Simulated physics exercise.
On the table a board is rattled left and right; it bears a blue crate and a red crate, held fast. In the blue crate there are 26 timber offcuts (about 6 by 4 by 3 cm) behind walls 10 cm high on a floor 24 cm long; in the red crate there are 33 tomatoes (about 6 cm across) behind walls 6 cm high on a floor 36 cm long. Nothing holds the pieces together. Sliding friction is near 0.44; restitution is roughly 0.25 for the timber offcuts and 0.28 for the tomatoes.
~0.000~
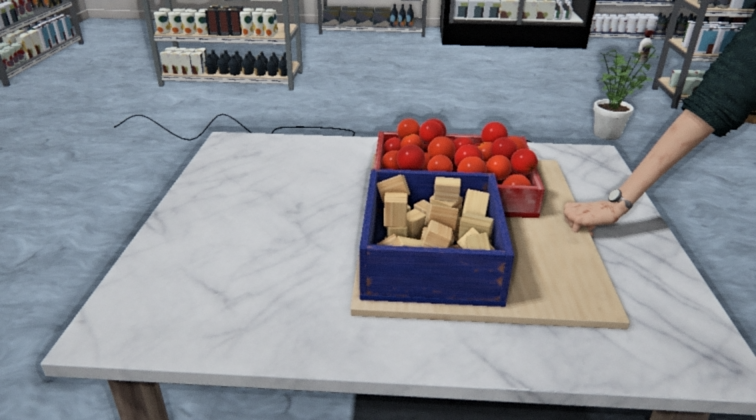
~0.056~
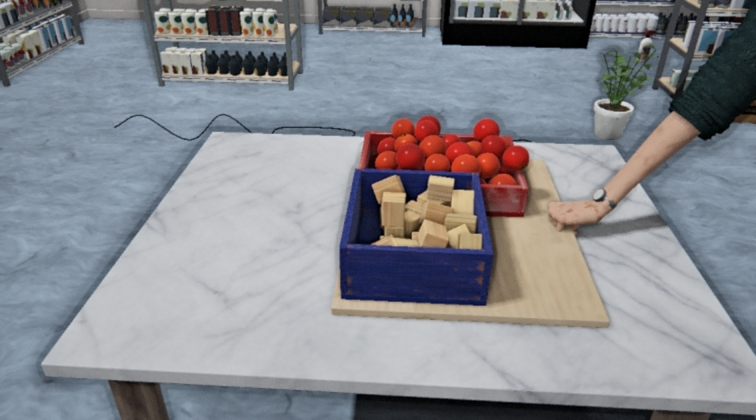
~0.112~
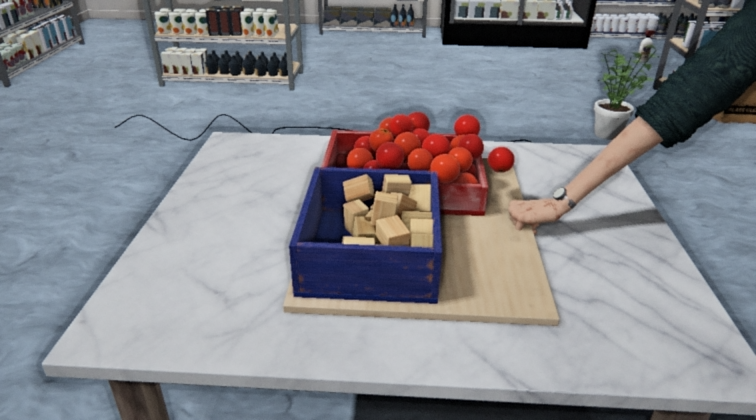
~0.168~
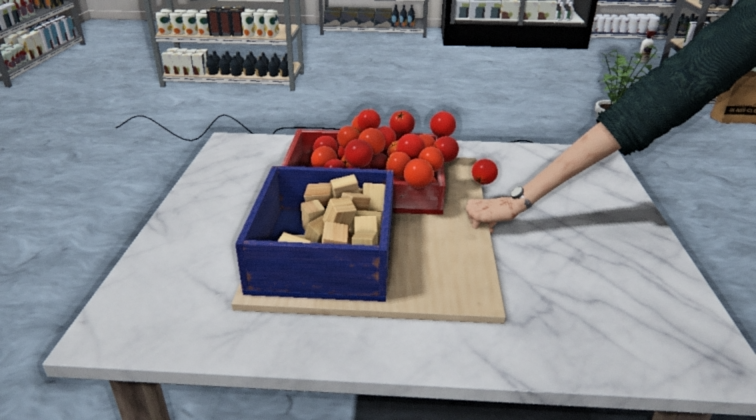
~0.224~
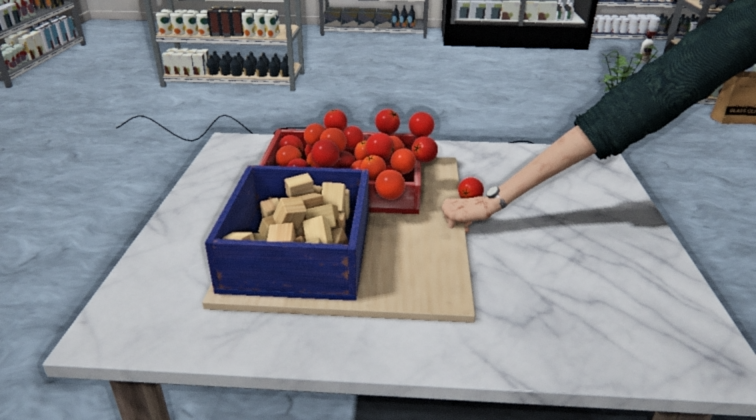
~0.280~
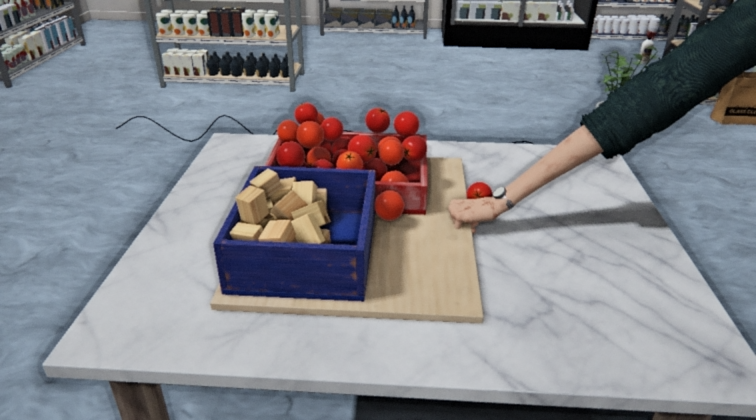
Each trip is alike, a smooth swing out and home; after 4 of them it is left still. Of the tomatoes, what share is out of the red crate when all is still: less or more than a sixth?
Out of the red crate go more than one in six of the tomatoes.
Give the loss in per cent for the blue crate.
Lost: Blue crate 15 per cent.
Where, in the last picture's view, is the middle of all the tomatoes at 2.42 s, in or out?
At about (434, 166).
After 0.62 s, 2 of 26 out of the blue crate and 12 of 33 out of the red crate.
After 1.05 s, 3 of 26 out of the blue crate and 14 of 33 out of the red crate.
After 1.65 s, 4 of 26 out of the blue crate and 15 of 33 out of the red crate.
When it is over (at 2.42 s), 4 of 26 out of the blue crate and 15 of 33 out of the red crate. Asked share, 15 of 33, 45 per cent.
